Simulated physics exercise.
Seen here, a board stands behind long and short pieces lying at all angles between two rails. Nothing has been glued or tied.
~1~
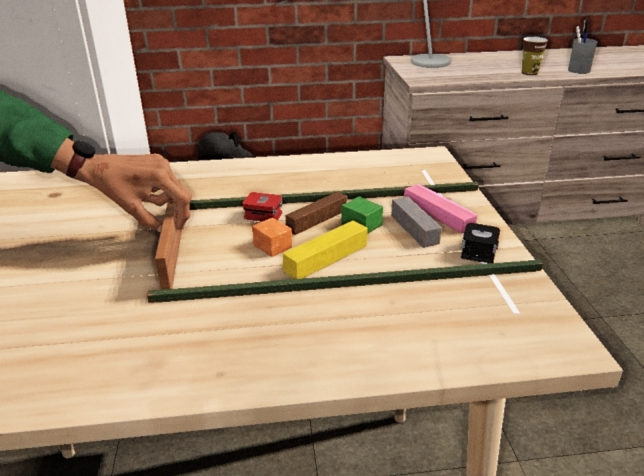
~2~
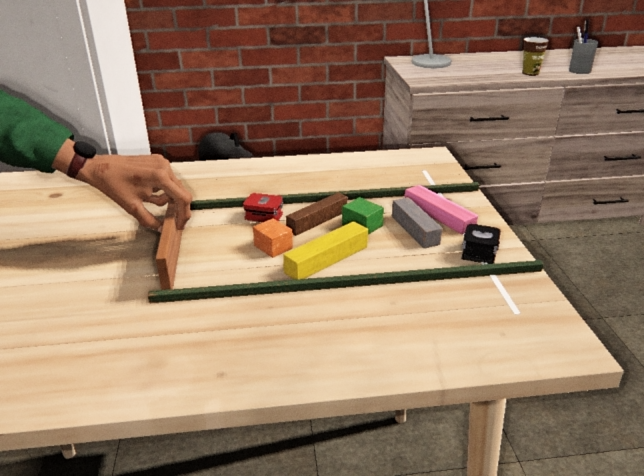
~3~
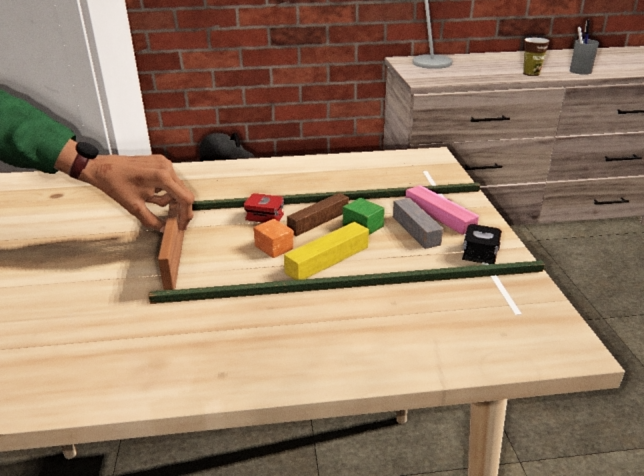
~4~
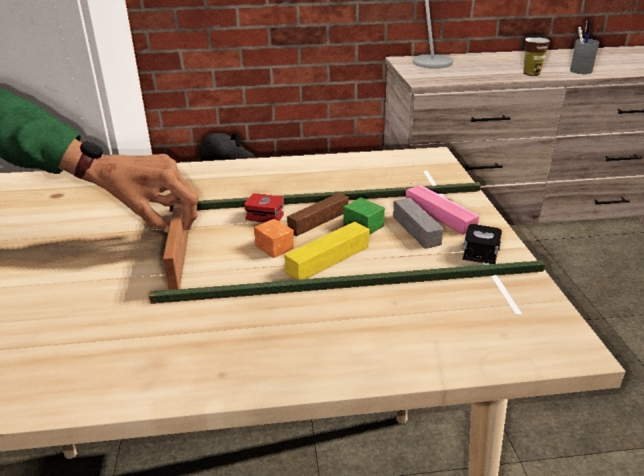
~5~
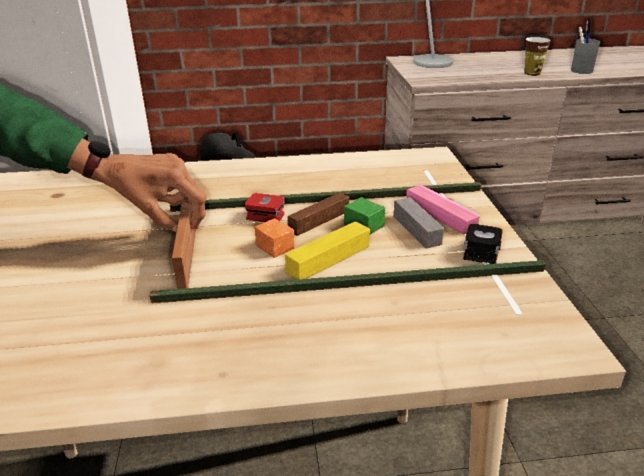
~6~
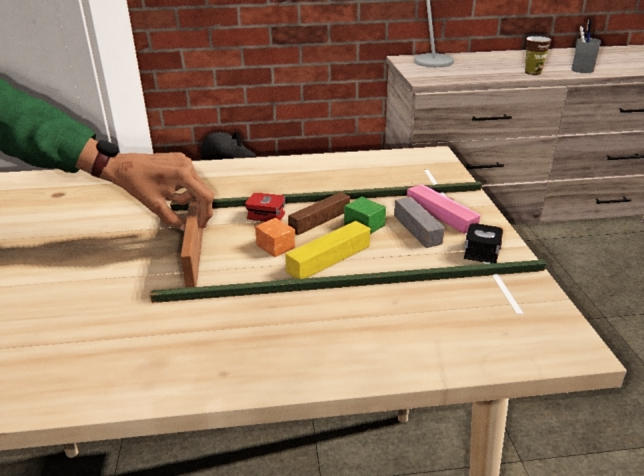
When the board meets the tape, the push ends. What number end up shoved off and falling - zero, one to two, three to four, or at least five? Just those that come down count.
The count is three to four.
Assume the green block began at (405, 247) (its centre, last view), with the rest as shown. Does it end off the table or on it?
Lab note: It goes off the edge.
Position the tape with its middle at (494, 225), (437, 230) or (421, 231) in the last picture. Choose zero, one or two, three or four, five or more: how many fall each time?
Number fallen at each tape, in order - at least five, either one or two, one or two.
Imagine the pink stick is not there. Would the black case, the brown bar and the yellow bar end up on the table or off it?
Result - black case: Gone; brown bar: Up; yellow bar: Up.
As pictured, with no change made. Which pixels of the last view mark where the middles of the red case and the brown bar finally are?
Final positions - red case around (460, 190), brown bar around (482, 203).
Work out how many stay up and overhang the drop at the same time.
That adds up to 2.
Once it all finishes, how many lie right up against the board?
My count gives 4.
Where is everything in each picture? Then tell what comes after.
In the first picture, black case (480, 243); pink stick (439, 208); grey bar (415, 221); board (172, 231); tape (461, 228).
In the second picture, pink stick (440, 208); brown bar (318, 213).
In the third picture, grey bar (417, 222); board (175, 232).
In the fourth picture, black case (482, 244); yellow bar (328, 251).
In the fifth picture, pink stick (441, 208); orange block (275, 238).
In the sixth picture, black case (483, 243); pink stick (442, 208); grey bar (418, 221); board (194, 230); tape (464, 227).
Soon after, none off yet; black case at rest near (483, 243); pink stick at rest near (442, 208); grey bar at rest near (418, 221).
Then, none off yet; black case at rest near (483, 243); pink stick moving near (449, 206); grey bar moved a little near (439, 219).
Further on, none off yet; black case moved a little near (502, 246); pink stick tipped well over near (516, 228); grey bar moved about its own width near (500, 215).
At rest, the number that fall off is three or four; fallen, green block, grey bar, pink stick and black case.
